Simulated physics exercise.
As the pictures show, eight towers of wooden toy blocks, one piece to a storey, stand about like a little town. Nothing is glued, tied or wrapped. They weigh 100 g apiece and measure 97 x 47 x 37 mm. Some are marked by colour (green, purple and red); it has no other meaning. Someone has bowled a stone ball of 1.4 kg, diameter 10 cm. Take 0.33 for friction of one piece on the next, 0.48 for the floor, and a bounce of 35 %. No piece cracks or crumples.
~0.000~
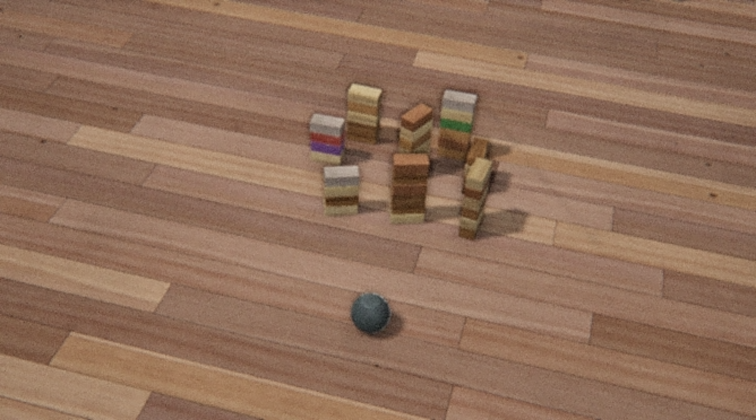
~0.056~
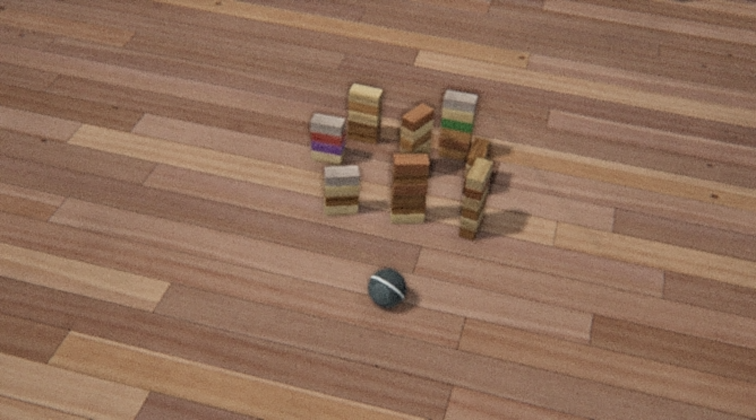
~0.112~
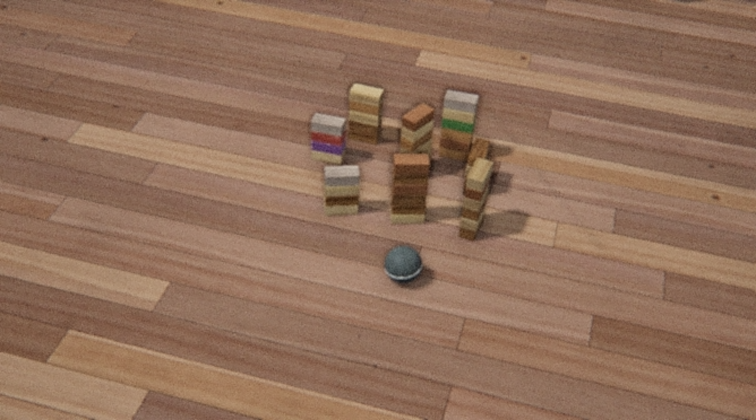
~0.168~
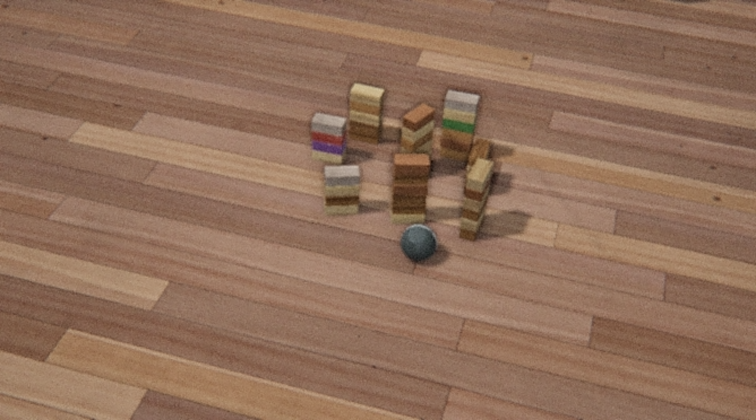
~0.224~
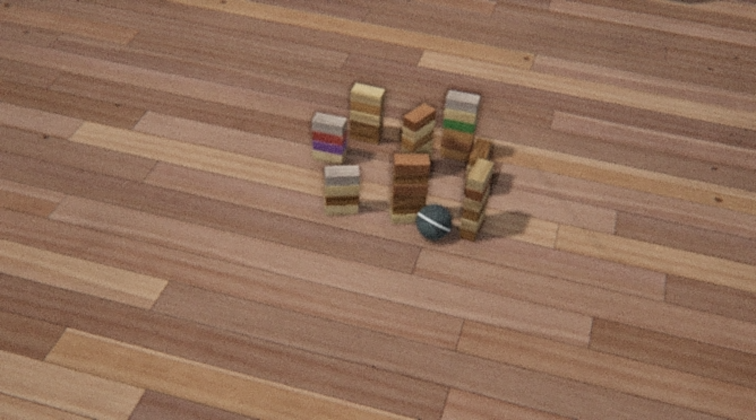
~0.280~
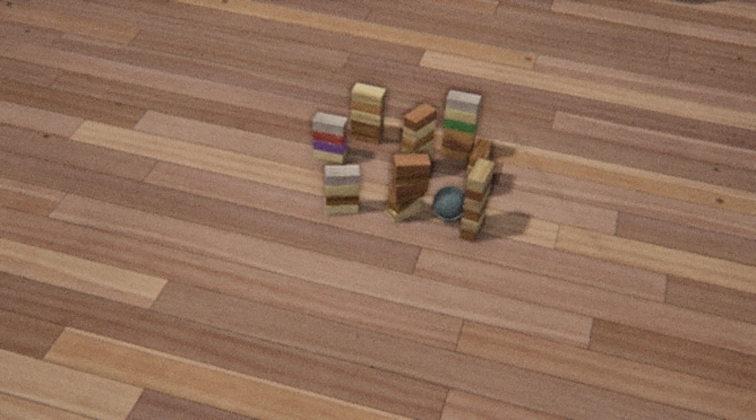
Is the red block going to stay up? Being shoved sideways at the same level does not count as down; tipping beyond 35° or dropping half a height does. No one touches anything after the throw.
The red block stays up.
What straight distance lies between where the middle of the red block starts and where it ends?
About 0 cm.
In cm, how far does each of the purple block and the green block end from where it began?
Purple 0, green 0.
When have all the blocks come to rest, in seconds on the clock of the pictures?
At about 2.0 s.
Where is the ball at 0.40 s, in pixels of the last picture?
Around (477, 174).
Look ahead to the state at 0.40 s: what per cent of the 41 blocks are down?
By then 0 per cent.
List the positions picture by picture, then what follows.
In the first frame (places mark the middle of the side facing us; the camera moves round a little), ball (371, 313) 41 cm from contact, 1.8 m/s; red block (325, 140); green block (456, 126); purple block (325, 149); nothing disturbed.
Ball (387, 288) 31 cm from contact, 1.8 m/s; red block (326, 139), in the second frame.
Ball (404, 265) 21 cm from contact, 1.8 m/s; red block (326, 139), in the third frame.
Ball (419, 243) 11 cm from contact, 1.8 m/s; red block (327, 139), in the fourth frame.
Ball (434, 222) 11 mm from contact, 1.8 m/s; red block (327, 139), in the fifth frame.
Ball (450, 204) after contact, 1.7 m/s; red block (328, 138); green block (459, 126); purple block (328, 148); 4 disturbed, none down, in the sixth frame.
After 0.40 s, ball still moving; none of the 41 blocks down, 10 disturbed; red block unmoved.
After 0.58 s, ball still moving; 3 of the 41 blocks down; red block unmoved.
After 0.74 s, ball still moving; 7 of the 41 blocks down; red block unmoved.
At rest (2.0 s), ball rolling away; 7 of the 41 blocks down; red block unmoved; green block unmoved; purple block unmoved. As the last picture would show them, middles, red block near (330, 134), green block near (461, 122).
